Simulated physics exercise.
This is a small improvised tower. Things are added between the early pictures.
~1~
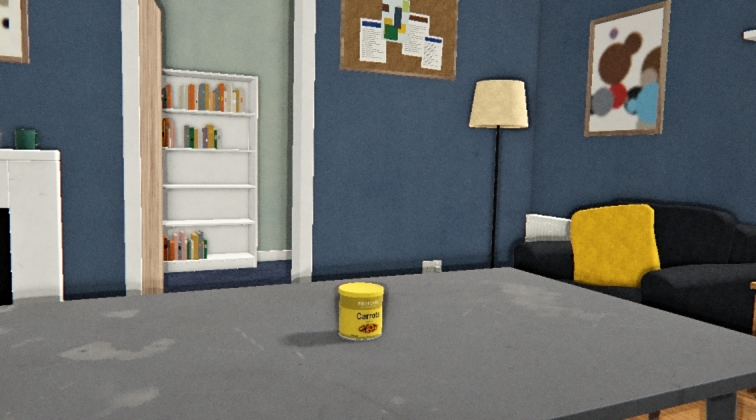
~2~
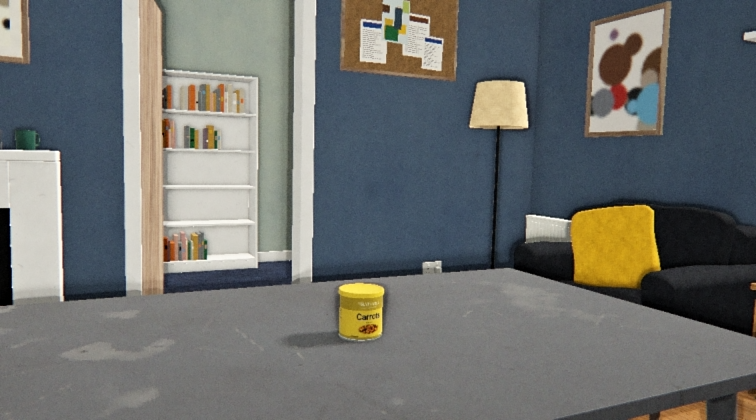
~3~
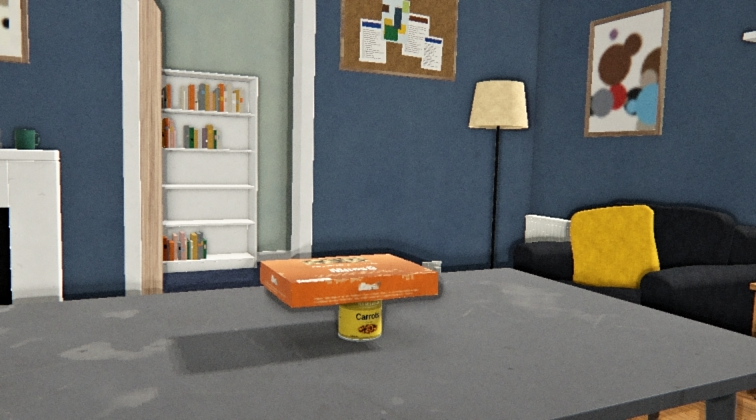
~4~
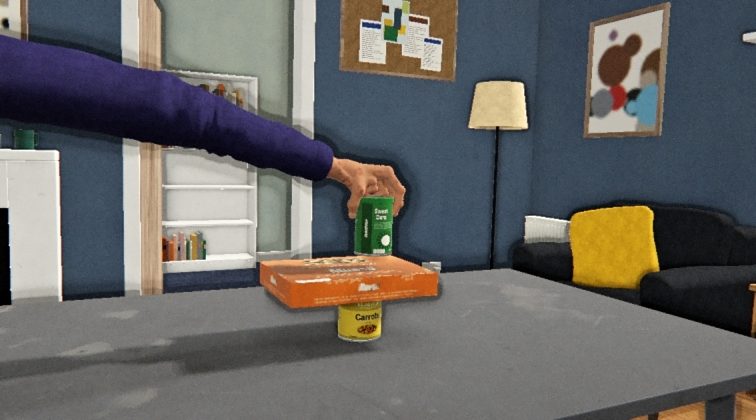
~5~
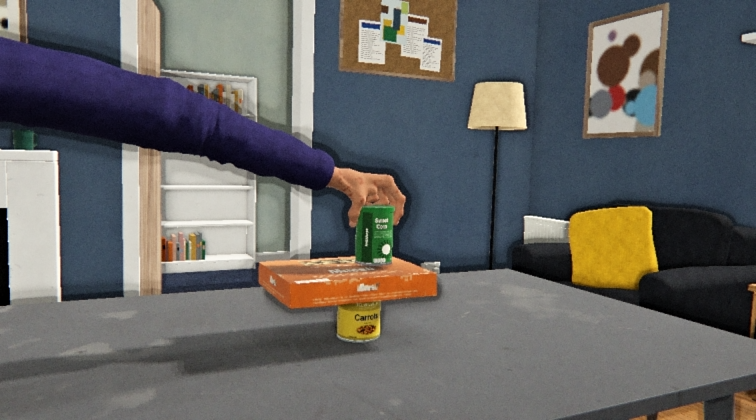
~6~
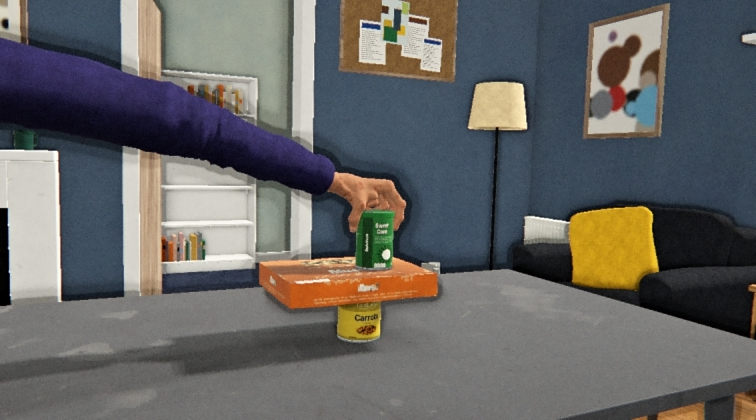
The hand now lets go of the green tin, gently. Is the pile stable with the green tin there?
Outcome: The stack holds.
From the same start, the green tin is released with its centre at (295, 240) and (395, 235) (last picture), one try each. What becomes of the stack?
First, it comes apart; second, it stays up.
Then, 0.30 s later than the last frame, all is still.
Then, 1.00 s later than the last frame, green tin resting near (374, 240).
When it is over, all 3 as before. End places, in pixels of the last picture, green tin near (374, 240). The stack stays up.
